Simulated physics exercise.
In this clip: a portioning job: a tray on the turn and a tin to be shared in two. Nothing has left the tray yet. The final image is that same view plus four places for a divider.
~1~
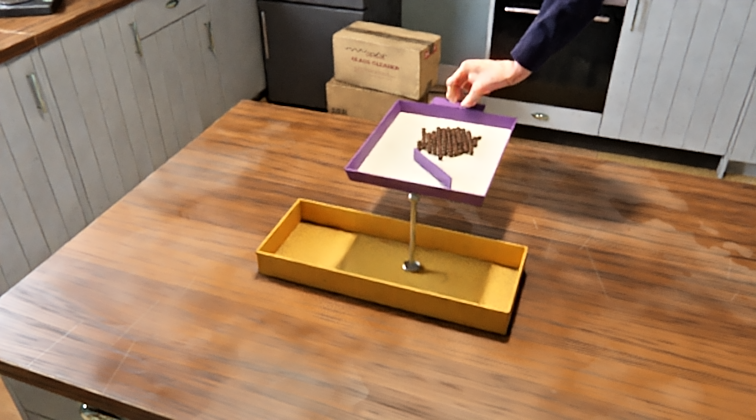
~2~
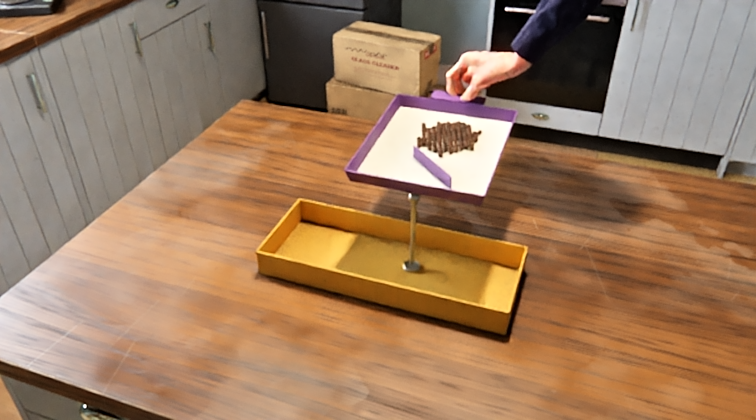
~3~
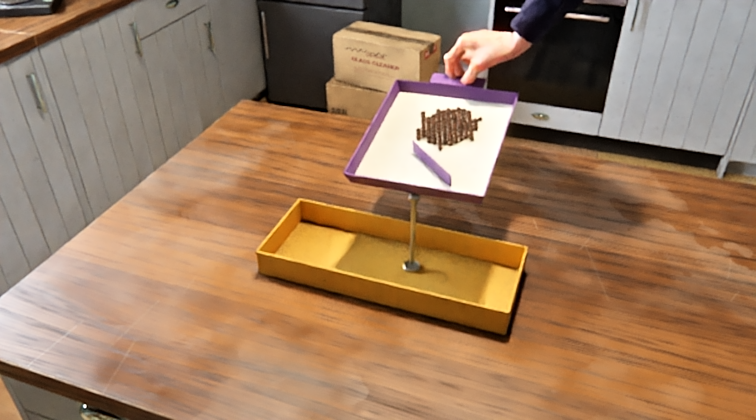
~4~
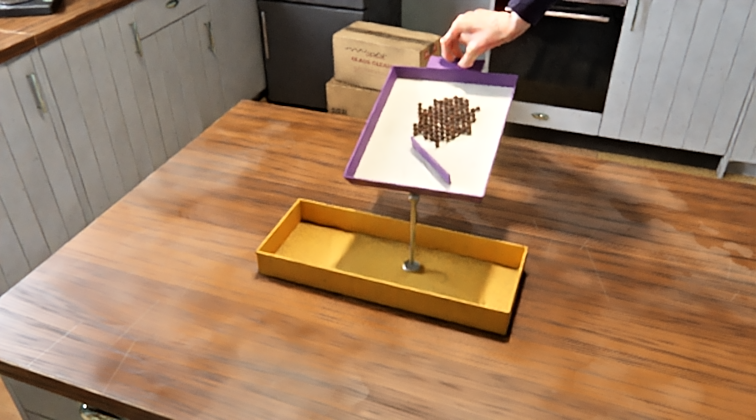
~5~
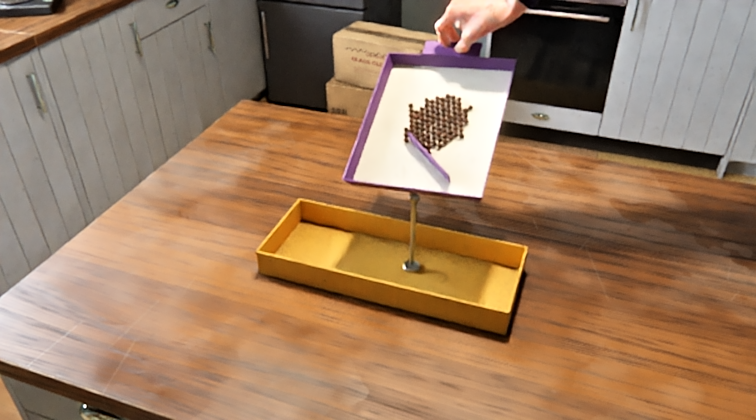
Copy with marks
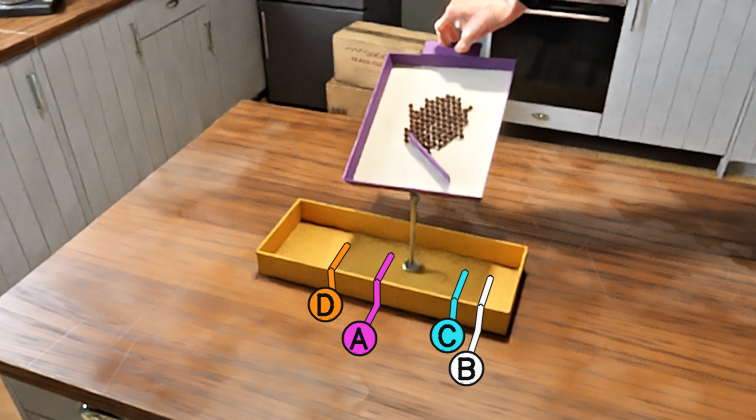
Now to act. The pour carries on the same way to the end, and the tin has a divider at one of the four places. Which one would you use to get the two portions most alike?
Go for A.
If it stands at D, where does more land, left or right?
The right side.
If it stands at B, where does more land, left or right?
Left.
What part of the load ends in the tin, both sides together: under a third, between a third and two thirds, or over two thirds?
About that: Over two thirds.
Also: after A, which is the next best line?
Line D.
On the marked copy, line A crosses the front rim at (377, 280); line B crosses the front rim at (481, 305); line C crosses the front rim at (454, 299); line D crosses the front rim at (331, 269).
Choosing A, of what is caught, close to a third on the left of the divider, close to two thirds on the right.
Choosing B, of what is caught, the whole lot on the left of the divider, none at all on the right.
Choosing C, of what is caught, all but a few on the left of the divider, only a few on the right.
Choosing D, of what is caught, close to a quarter on the left of the divider, the bulk on the right.
